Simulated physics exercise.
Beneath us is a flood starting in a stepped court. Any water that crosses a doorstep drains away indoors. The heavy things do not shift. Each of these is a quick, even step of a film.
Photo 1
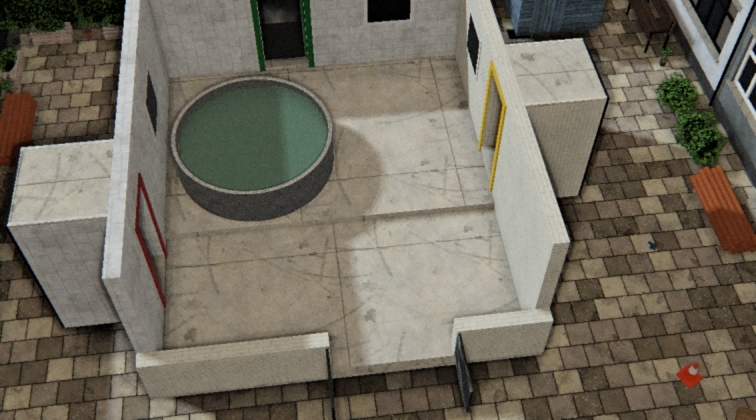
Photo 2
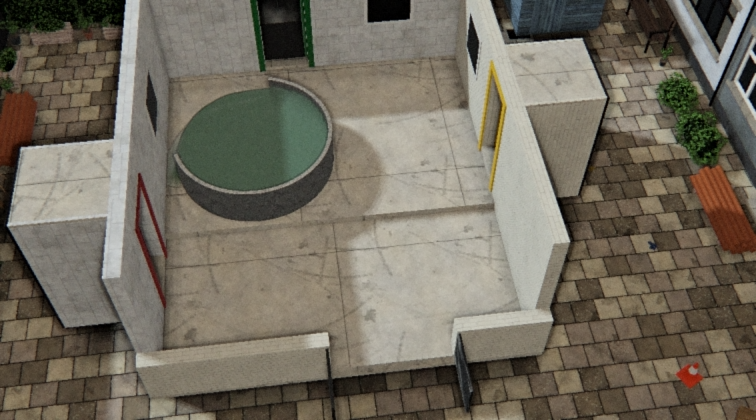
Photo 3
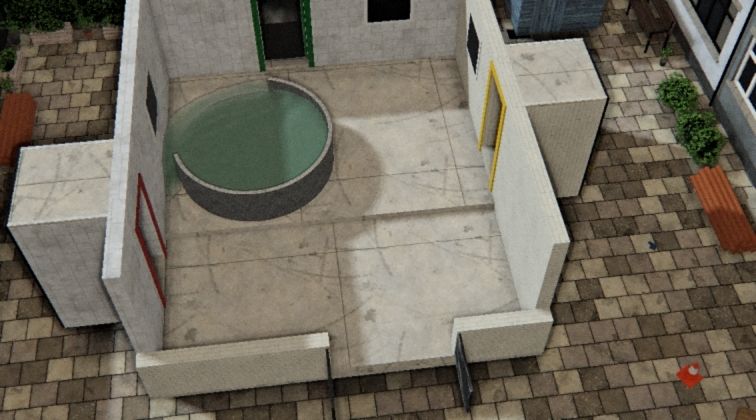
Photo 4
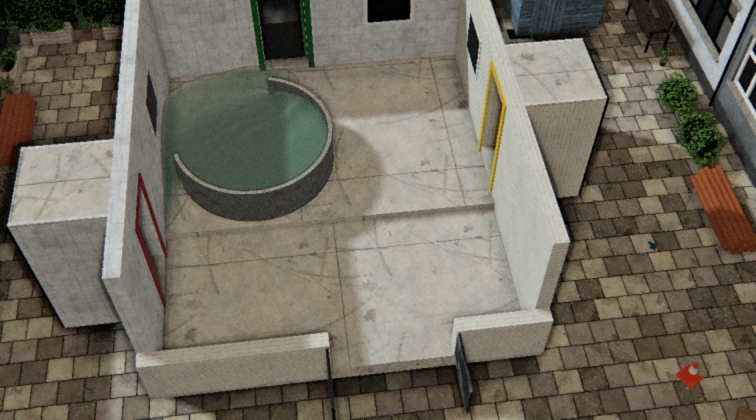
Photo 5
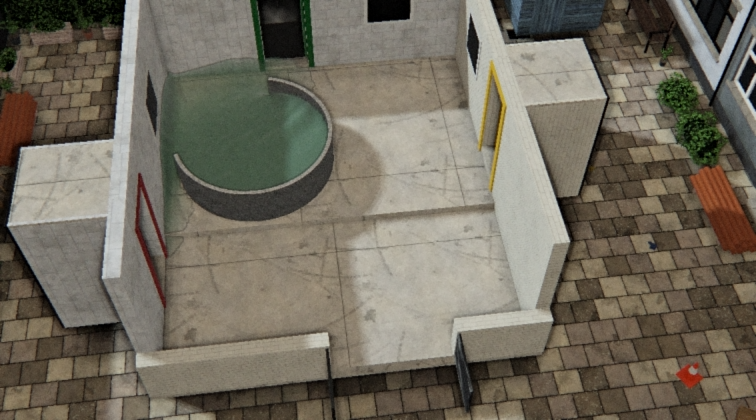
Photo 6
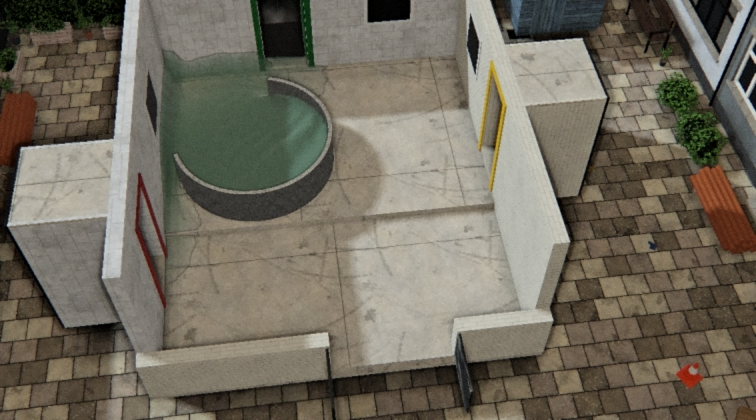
In a walled court, green water pours through a gap in a round tank's far side.
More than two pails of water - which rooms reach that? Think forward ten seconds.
The green door reaches it; the yellow door falls short; the red door falls short.
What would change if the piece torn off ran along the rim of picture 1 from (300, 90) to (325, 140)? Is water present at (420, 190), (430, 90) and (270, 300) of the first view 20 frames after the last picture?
Respectively: Drenched, drenched and parched.
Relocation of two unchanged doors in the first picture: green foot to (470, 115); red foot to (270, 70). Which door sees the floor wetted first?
The red door, I'd say.
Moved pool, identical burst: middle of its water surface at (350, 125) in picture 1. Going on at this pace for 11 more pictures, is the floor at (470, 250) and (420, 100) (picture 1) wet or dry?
I'd say spared for the first and watered for the second.
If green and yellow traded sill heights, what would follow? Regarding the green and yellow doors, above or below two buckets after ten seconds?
Outcome - green door tops the limit, yellow door tops the limit.
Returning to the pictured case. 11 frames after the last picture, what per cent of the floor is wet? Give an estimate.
I reckon 40 per cent or so.
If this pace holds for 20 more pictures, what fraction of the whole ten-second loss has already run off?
I'd estimate close to 25 per cent.
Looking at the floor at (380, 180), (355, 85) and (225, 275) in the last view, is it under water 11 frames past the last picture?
In that order: No water, wet, flooded.
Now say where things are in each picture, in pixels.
The first picture shows the round tank at (253, 135) is whole and still.
In the second picture, water pours out on the round tank's far side and has run to a hidden place.
In the third picture, the front is at (166, 199), out from the gap on the round tank's far side.
In the fourth picture, water pours out on the round tank's far side and has run to (166, 222).
In the fifth picture, the front is at (167, 252), out from the gap on the round tank's far side.
In the sixth picture, water pours out on the round tank's far side and has run to (166, 280).
A moment on, water covers 25 % of the floor; the green door over two buckets in, the yellow door not reached, the red door wet at the sill, nothing in.
Next, water covers 40 % of the floor; the green door far over two buckets in, the yellow door not reached, the red door wet at the sill, nothing in.
Then, water covers 60 % of the floor; the green door far over two buckets in, the yellow door wet at the sill, nothing in, the red door wet at the sill, nothing in.
Later, water covers 85 % of the floor; the green door far over two buckets in, the yellow door wet at the sill, nothing in, the red door wet at the sill, nothing in.
In the end, water covers 90 % of the floor; the green door far over two buckets in, the yellow door wet at the sill, nothing in, the red door wet at the sill, nothing in.
